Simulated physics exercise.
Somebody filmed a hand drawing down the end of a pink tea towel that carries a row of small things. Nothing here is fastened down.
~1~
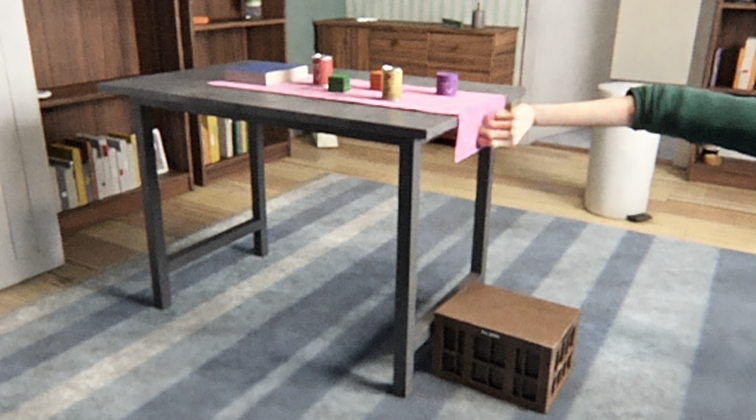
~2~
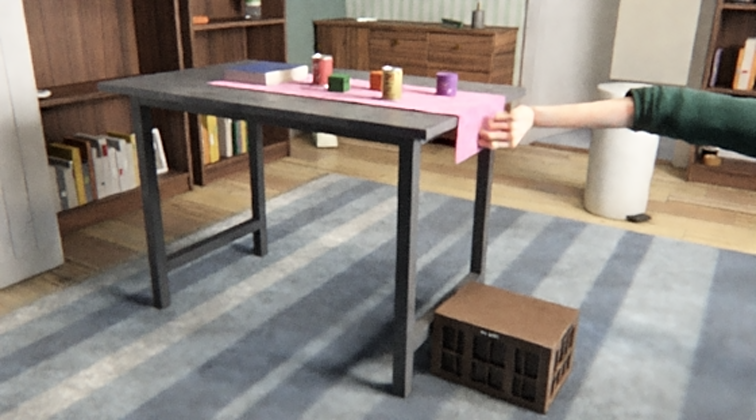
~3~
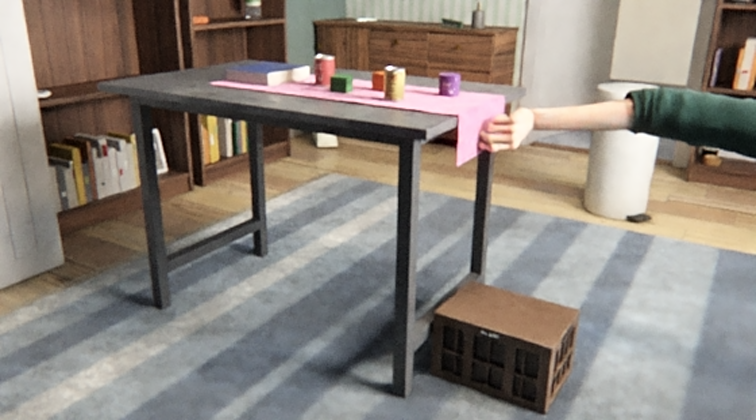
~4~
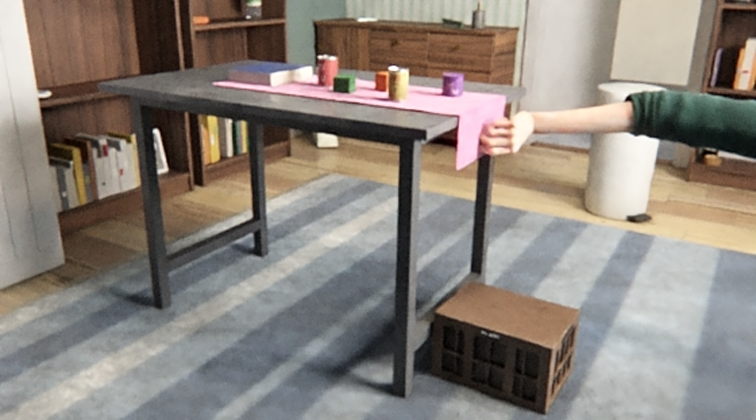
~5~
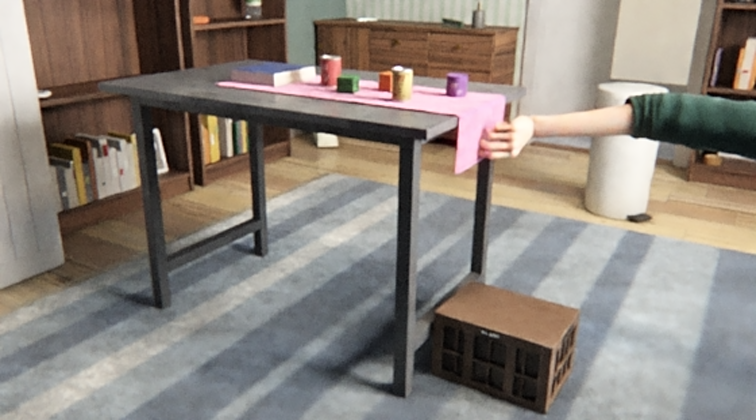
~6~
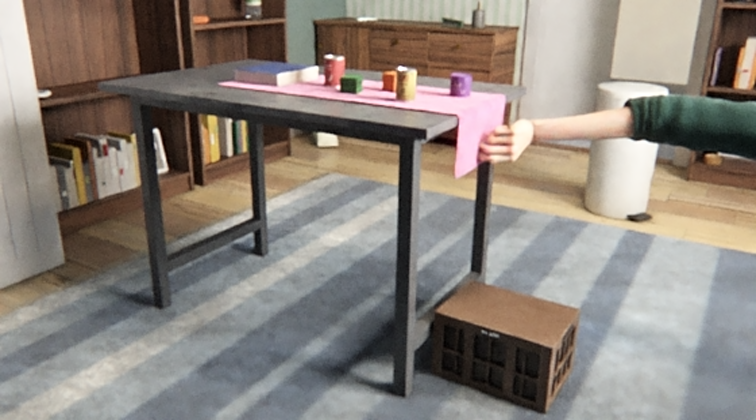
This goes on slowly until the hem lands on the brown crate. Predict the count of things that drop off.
Count: Four.
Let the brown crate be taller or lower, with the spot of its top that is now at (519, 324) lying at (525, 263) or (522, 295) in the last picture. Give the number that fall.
2 and 3.
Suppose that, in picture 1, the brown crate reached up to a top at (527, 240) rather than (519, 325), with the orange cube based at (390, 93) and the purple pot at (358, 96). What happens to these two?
Outcome: Orange cube keeps its perch; purple pot keeps its perch.
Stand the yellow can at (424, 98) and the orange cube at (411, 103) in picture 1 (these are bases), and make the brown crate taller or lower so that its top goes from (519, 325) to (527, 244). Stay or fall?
The yellow can does not stay aboard, and the orange cube does not stay aboard.
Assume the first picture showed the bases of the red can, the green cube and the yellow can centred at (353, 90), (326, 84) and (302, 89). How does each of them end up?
So the red can leaves the top, the green cube stays aboard, and the yellow can stays aboard.
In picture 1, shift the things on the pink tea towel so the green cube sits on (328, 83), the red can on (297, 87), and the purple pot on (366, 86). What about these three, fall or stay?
Here's how it goes: The green cube remains in place, the red can remains in place and the purple pot leaves the top.
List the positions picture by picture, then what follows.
The first picture shows hem (455, 162); purple pot (447, 74); yellow can (392, 68); orange cube (381, 72); green cube (339, 75); red can (322, 56); top of the crate (519, 325).
The second picture shows hem (456, 164); purple pot (447, 74).
The third picture shows hem (457, 167); yellow can (395, 69).
The fourth picture shows hem (457, 171); orange cube (387, 73); top of the crate (519, 325).
The fifth picture shows hem (455, 174); green cube (348, 76).
The sixth picture shows hem (455, 178); purple pot (461, 75); yellow can (406, 69); orange cube (394, 73); green cube (351, 76); red can (334, 57).
Soon after, hem near (478, 210); purple pot gone.
Then, hem near (476, 269); purple pot, yellow can and orange cube gone.
Further on, hem on the crate; purple pot, yellow can, orange cube and green cube gone.
At rest, hem on the crate; purple pot, yellow can, orange cube and green cube gone. The answer is four.
